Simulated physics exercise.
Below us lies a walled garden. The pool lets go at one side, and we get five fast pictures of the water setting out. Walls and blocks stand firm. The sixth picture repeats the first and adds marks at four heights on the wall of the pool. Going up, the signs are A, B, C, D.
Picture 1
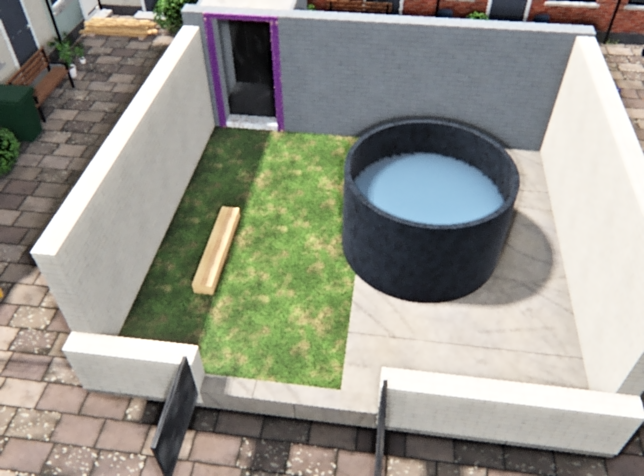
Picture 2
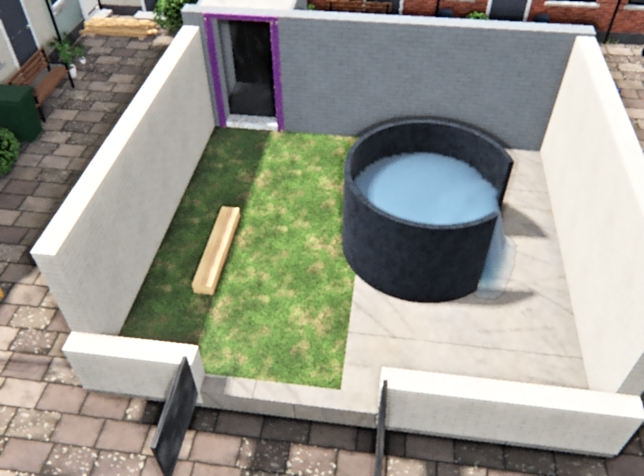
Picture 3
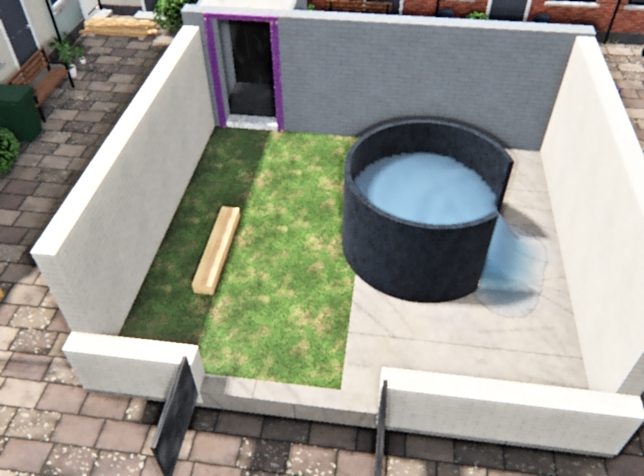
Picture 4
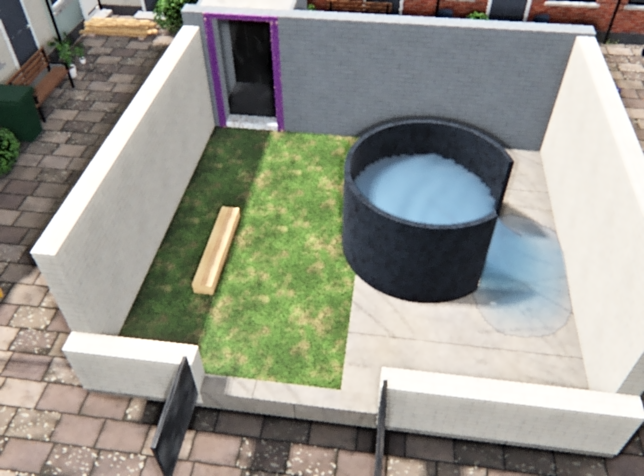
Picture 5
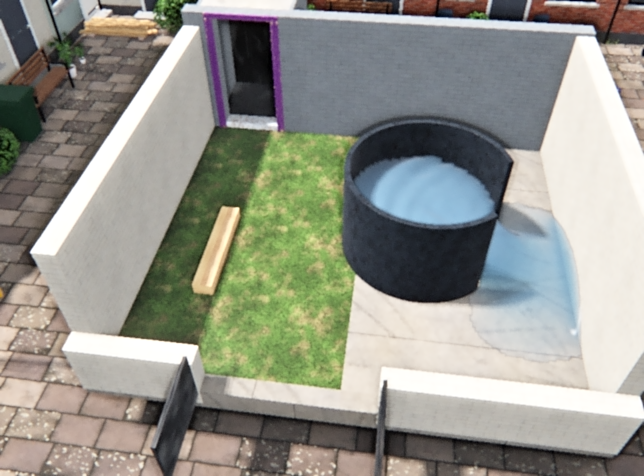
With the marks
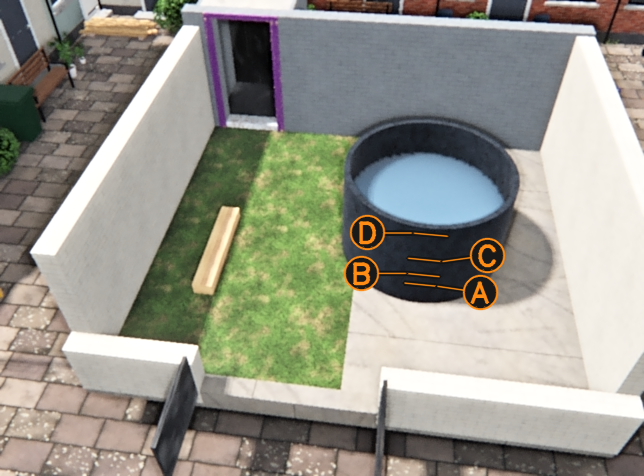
The video shows a walled garden with a round dark pool of still water beside a strip of grass; a gap appears in the pool's right side, and water pours out, spreading across the pale paving toward the viewer.
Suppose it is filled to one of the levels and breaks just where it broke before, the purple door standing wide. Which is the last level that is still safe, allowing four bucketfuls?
I would pick line C.
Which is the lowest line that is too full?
That would be D.
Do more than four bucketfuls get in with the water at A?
No, not at all.
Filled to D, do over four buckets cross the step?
Yes, that goes wrong.
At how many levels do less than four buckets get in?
Three.
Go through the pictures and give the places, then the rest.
The first picture shows water in the pool at rest, its middle at (426, 199); foot of the purple doorway at (252, 129); open gate at (288, 354).
The second picture shows front seen at (490, 286), 1 % of the ground wet.
The third picture shows front seen at (515, 311), 4 % of the ground wet.
The fourth picture shows front seen at (551, 326), 8 % of the ground wet.
The fifth picture shows front seen at (575, 349), 11 % of the ground wet.
On the marked copy, A at (420, 284); B at (422, 275); C at (425, 259); D at (429, 234); from the bottom up A, B, C, D.
If A is chosen, nothing gets over.
If B is chosen, nothing gets over.
If C is chosen, a splash gets over, under a bucket.
If D is chosen, about 10 bucketfuls get in.
